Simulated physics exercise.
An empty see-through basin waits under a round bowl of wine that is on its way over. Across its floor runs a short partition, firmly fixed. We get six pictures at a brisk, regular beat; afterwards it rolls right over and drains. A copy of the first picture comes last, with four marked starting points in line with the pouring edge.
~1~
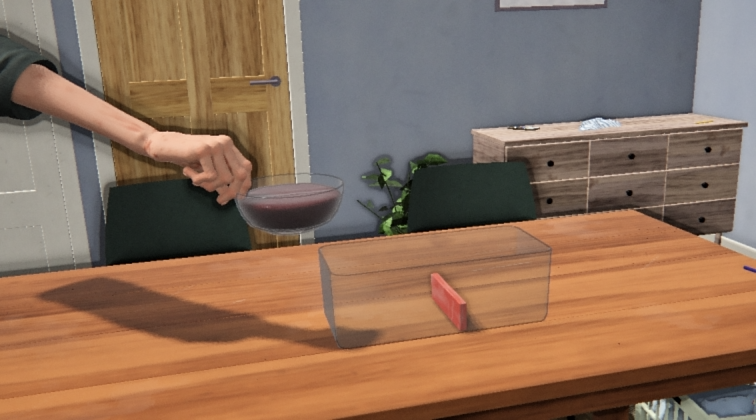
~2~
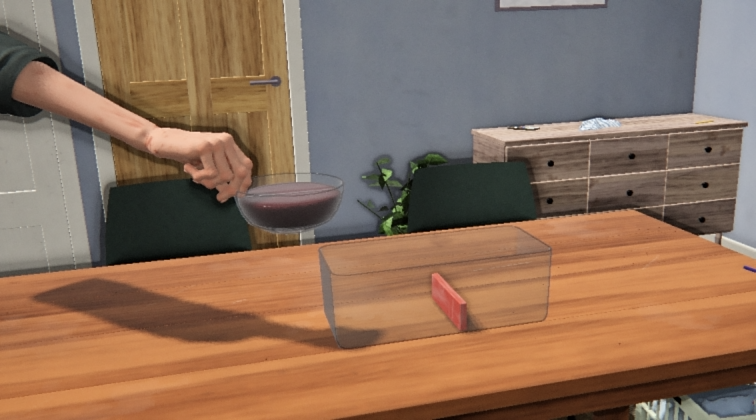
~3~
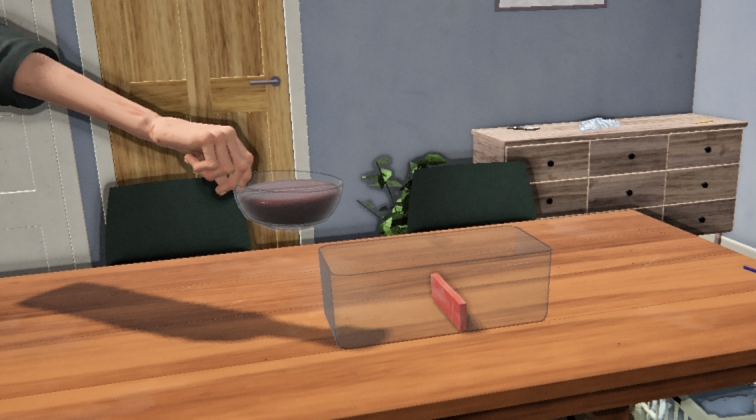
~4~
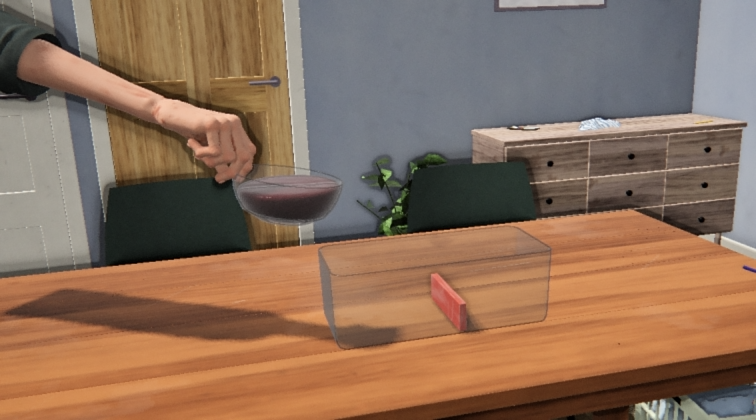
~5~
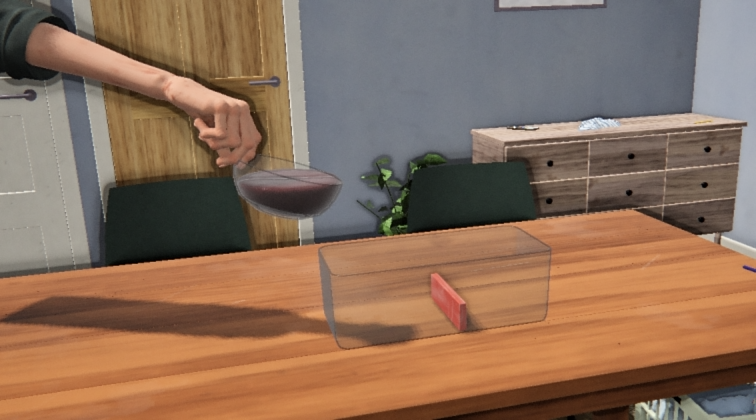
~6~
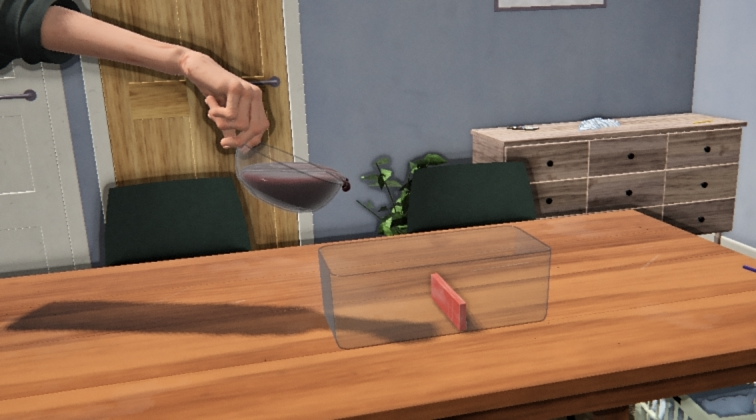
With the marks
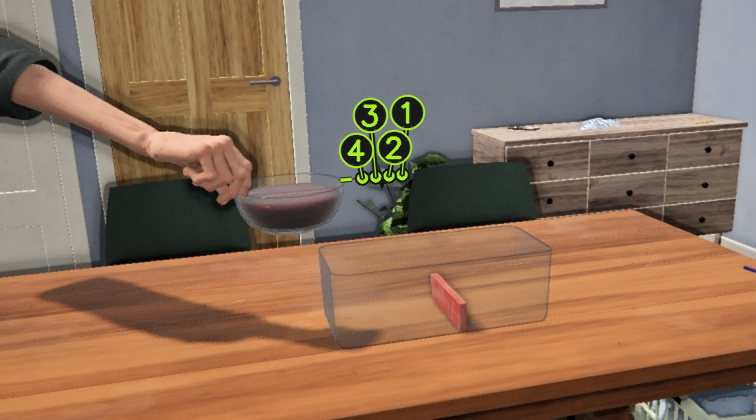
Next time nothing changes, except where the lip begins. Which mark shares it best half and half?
Take 3.
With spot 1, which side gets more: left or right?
The right side.
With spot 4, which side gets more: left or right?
The left side.
On the marked copy, 1 at (402, 174); 2 at (388, 175); 3 at (375, 177); 4 at (362, 178).
If 1 is chosen, about 12 % ends left of the wall and 87 % right of it.
If 2 is chosen, about 24 % ends left of the wall and 75 % right of it.
If 3 is chosen, about 43 % ends left of the wall and 55 % right of it.
If 4 is chosen, about 75 % ends left of the wall and 24 % right of it.
